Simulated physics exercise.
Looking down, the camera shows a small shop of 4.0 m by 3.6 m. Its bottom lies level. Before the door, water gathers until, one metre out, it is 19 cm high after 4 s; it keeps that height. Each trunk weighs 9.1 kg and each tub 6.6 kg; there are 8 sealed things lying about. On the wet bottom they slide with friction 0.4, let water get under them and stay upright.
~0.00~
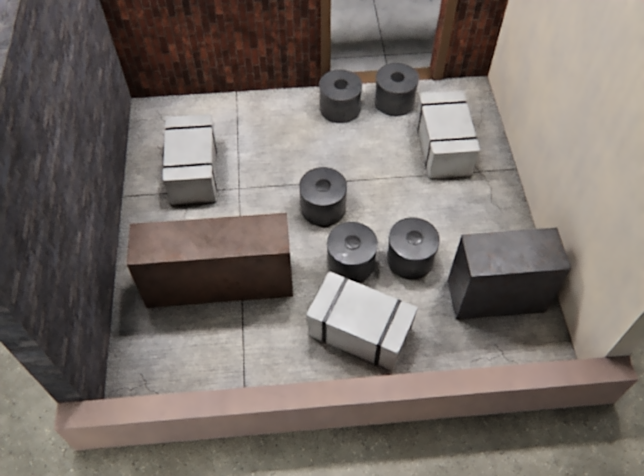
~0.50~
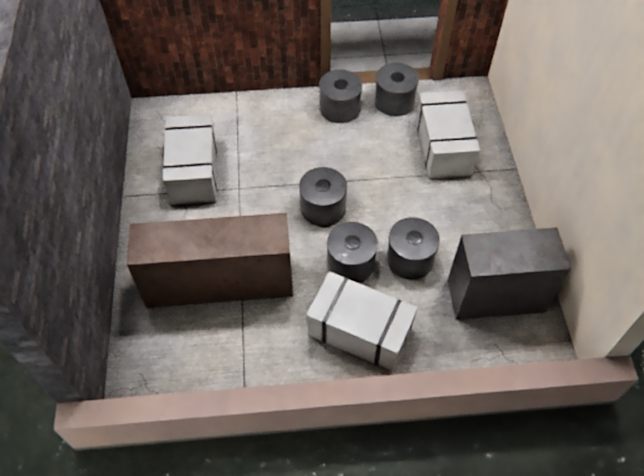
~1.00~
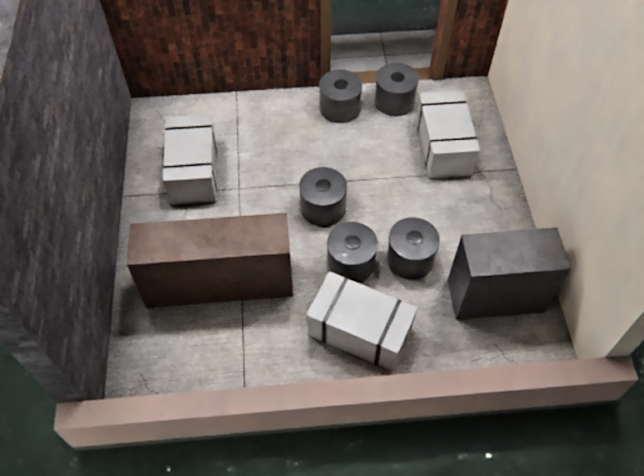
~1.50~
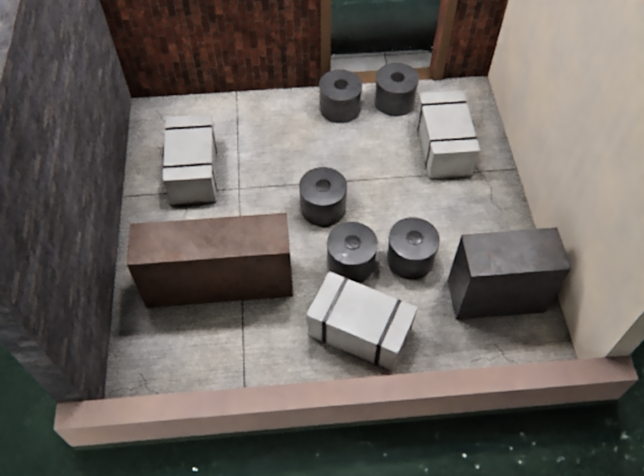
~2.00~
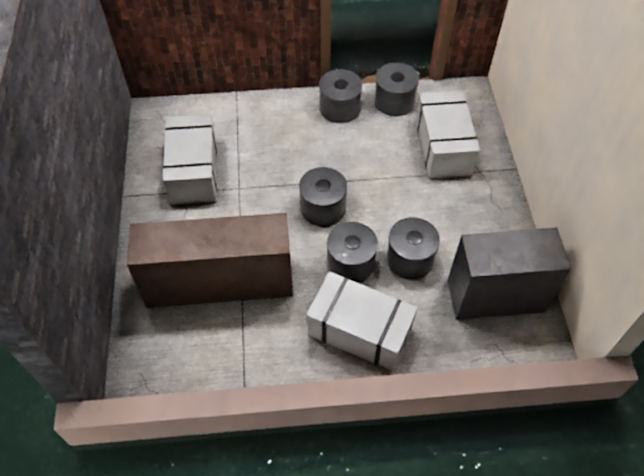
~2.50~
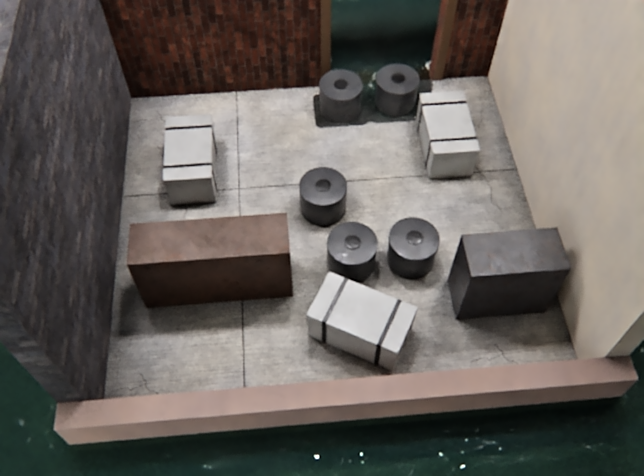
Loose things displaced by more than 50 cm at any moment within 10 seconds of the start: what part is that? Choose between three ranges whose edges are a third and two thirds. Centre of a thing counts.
The range is the highest, two thirds or more.
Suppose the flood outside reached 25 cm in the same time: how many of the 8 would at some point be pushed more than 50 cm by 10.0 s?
In that case the number is 7.
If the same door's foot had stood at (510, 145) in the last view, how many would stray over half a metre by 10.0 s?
Then it comes to 7 of them.
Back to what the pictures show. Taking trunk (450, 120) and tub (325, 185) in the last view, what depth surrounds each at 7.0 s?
Around 11 cm and 5 cm.
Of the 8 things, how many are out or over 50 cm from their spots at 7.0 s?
My count gives 5.
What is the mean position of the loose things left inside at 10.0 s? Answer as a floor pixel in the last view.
It works out to somewhere near (305, 275) on the floor.
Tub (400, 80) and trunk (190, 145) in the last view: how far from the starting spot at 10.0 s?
300 cm and 0 cm respectively.
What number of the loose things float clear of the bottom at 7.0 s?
My tally comes to 5.
After 3.5 s 0 of 8 are over 50 cm from their spots; 0 afloat.
After 4.5 s 3 of 8 are over 50 cm from their spots; 0 afloat.
After 7.0 s 5 of 8 are over 50 cm from their spots; 5 afloat.
After 10.0 s 7 of 8 are over 50 cm from their spots, and 7 have been at some point; 6 afloat.
